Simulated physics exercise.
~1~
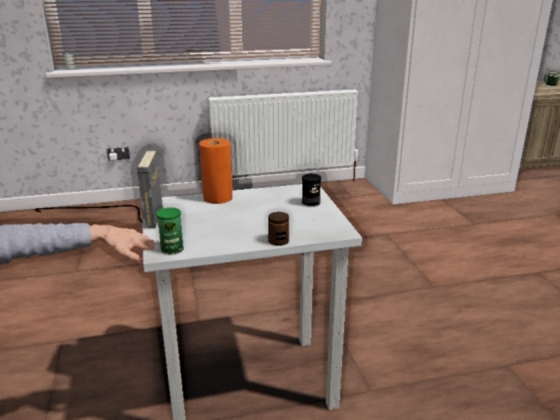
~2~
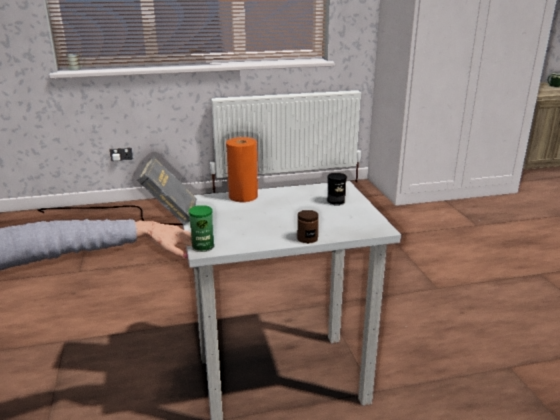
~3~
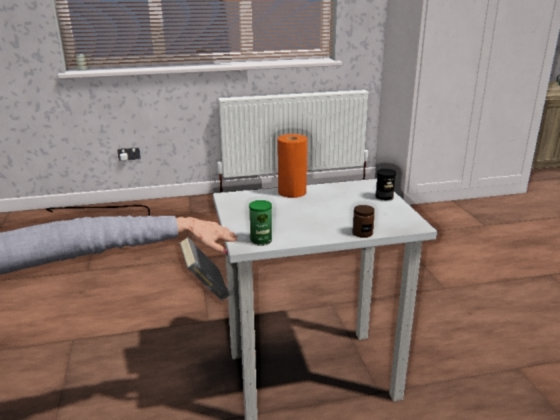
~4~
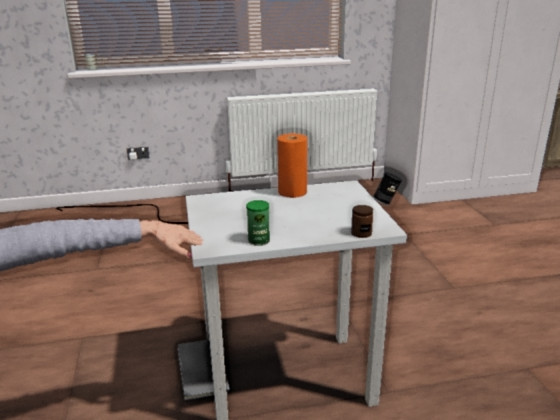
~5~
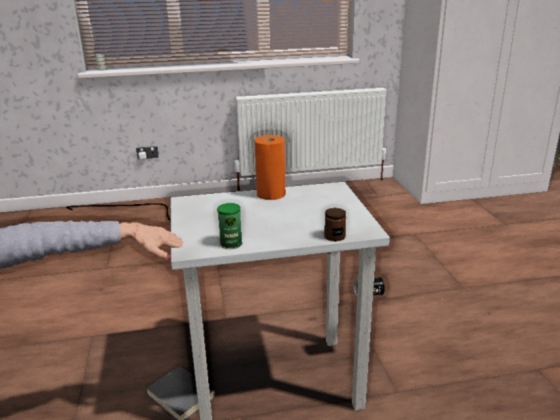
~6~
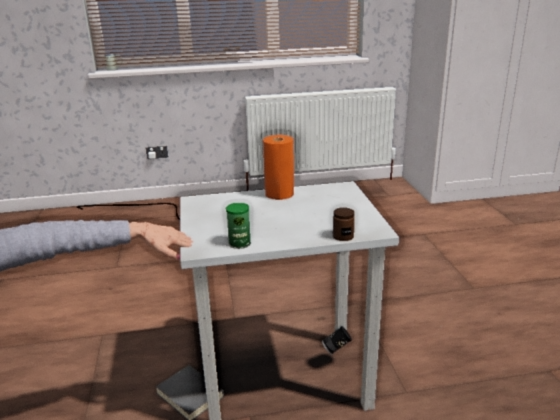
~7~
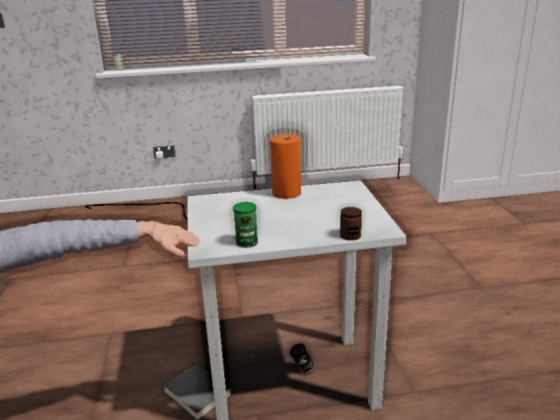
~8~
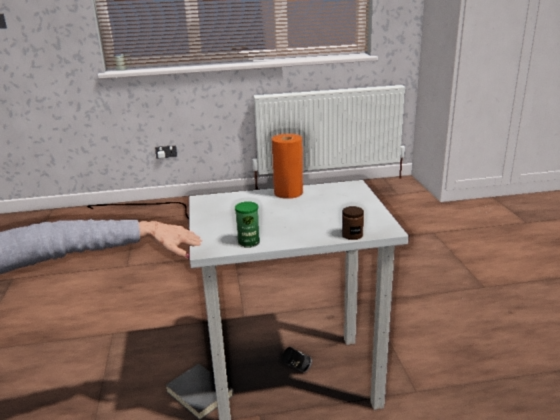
A small white table slid to the right and then back left, with a hand at its edge, tipping a grey book and then a black tin onto the floor, while the orange roll, green tin and brown jar stayed upright on top.
